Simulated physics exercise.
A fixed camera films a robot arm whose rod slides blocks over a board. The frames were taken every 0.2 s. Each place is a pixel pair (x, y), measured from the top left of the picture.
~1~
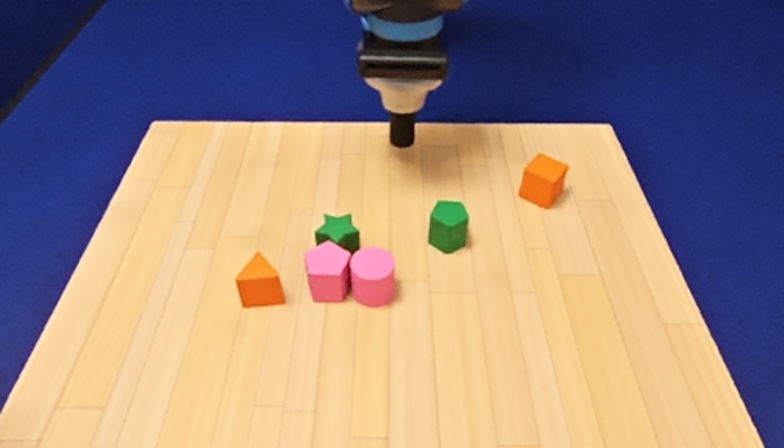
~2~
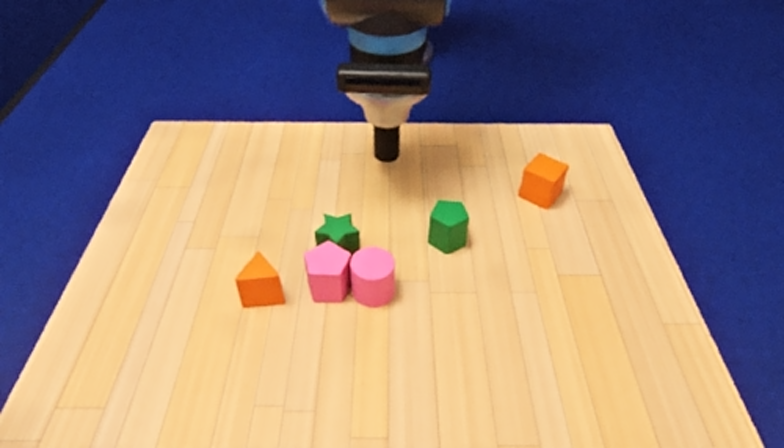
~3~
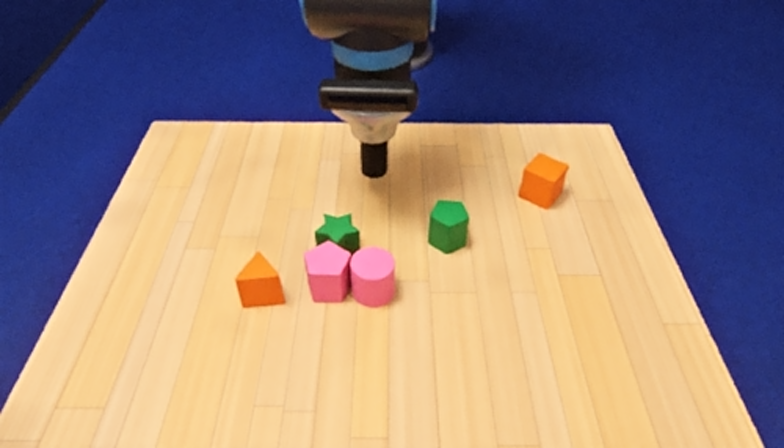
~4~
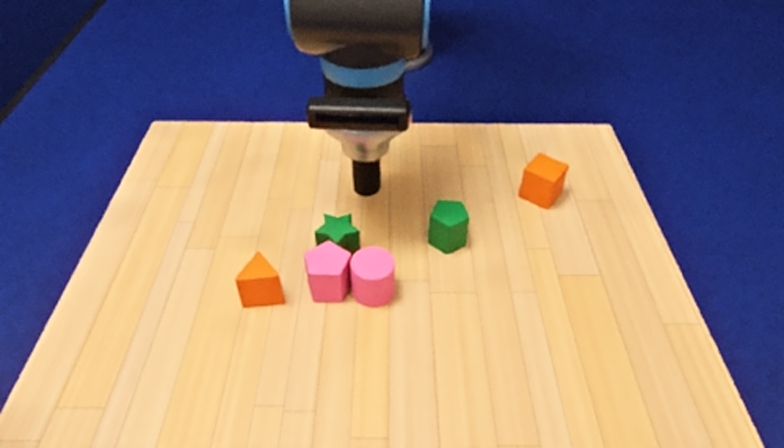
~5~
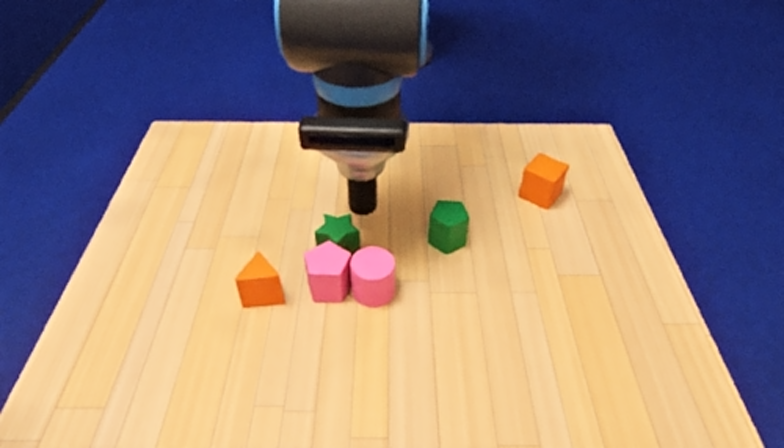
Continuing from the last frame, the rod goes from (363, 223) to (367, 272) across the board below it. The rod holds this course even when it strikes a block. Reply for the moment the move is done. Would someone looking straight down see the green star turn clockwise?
My answer is yes.
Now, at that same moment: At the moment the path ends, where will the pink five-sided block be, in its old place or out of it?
By the time the path is finished, it has moved at least a centimetre.
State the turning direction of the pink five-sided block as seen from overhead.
The sense of turning is anti-clockwise.
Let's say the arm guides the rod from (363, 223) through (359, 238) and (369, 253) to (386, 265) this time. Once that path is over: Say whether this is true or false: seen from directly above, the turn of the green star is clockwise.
That is true.
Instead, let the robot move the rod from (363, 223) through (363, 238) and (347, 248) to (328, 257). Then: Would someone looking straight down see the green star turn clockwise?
No.
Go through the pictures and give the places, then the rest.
Tip of the rod at (402, 141), middles of tops, pink five-sided block at (327, 259), green star at (337, 226), pink cylinder at (373, 262), green five-sided block at (450, 212), in the first picture.
Rod at (387, 155), nothing pushed, in the second picture.
Rod at (374, 170), nothing pushed, in the third picture.
Rod at (367, 188), nothing pushed, in the fourth picture.
Rod at (363, 206), pink five-sided block at (327, 259), green star at (337, 226), pink cylinder at (373, 262), green five-sided block at (450, 212), in the fifth picture.
On the path given first. Halfway along, rod at (365, 230); pink five-sided block at (319, 267), turned 10° anticlockwise; green star at (331, 234), turned 15° clockwise.
At the end, rod at (366, 255); pink five-sided block at (306, 275), turned 30° anticlockwise; green star at (327, 244), turned 70° clockwise; pink cylinder at (374, 272); green five-sided block unmoved.
